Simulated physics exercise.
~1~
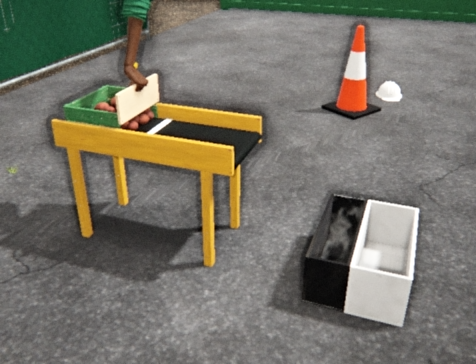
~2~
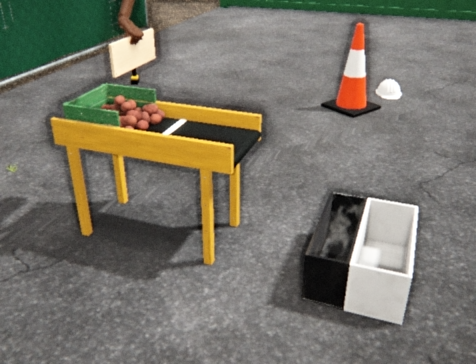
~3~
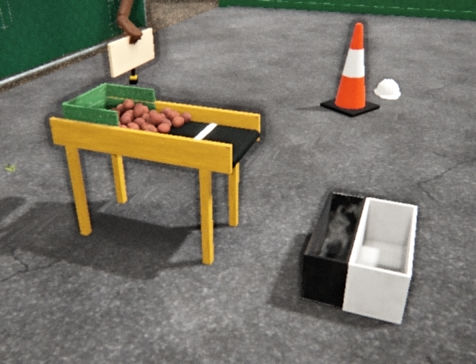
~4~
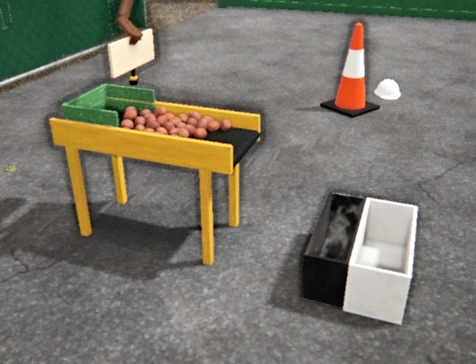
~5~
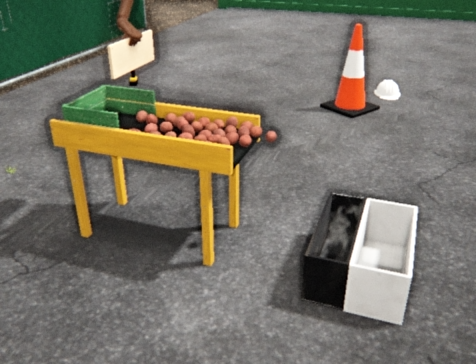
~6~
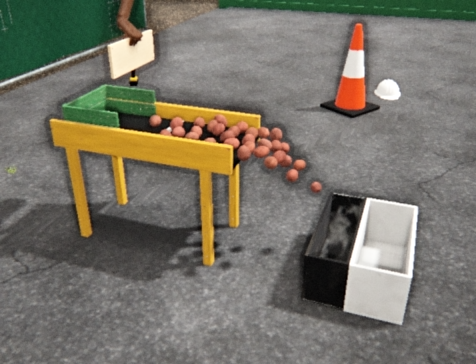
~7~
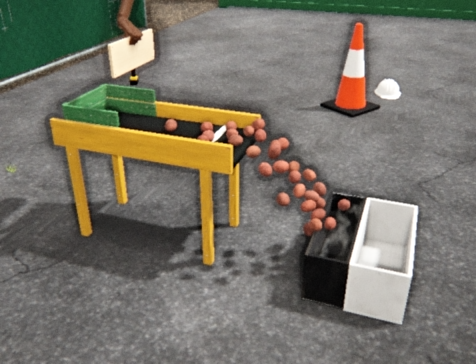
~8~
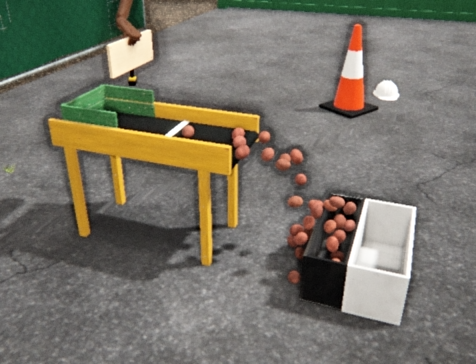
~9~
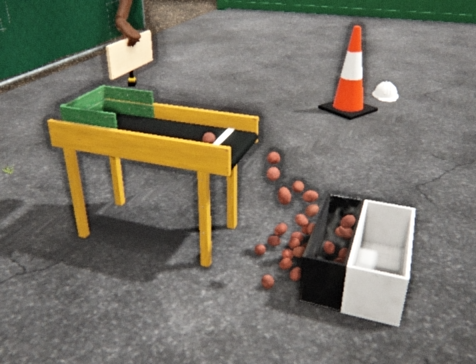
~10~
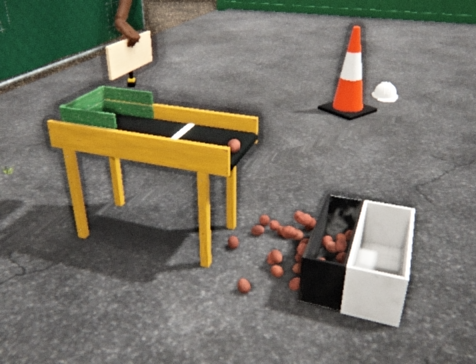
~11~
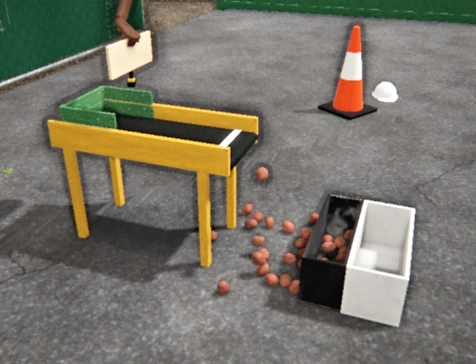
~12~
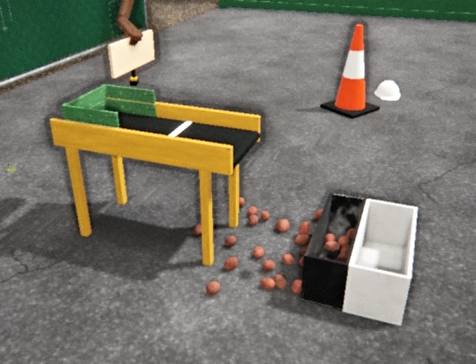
A brown hand lifts a pale board away from a green pen of reddish, potato-like lumps on a yellow-framed table with a black belt, seen from slightly above on a grey paved yard. To the right sit an open black box and a white bin side by side, with an orange and white cone behind. The belt carries the lumps right in a spreading heap, and they spill off its end in a stream. Some drop into the black box, while others strike the ground short of it and roll. Finally the belt is empty, most lumps lie scattered on the ground, and the white bin has caught none.
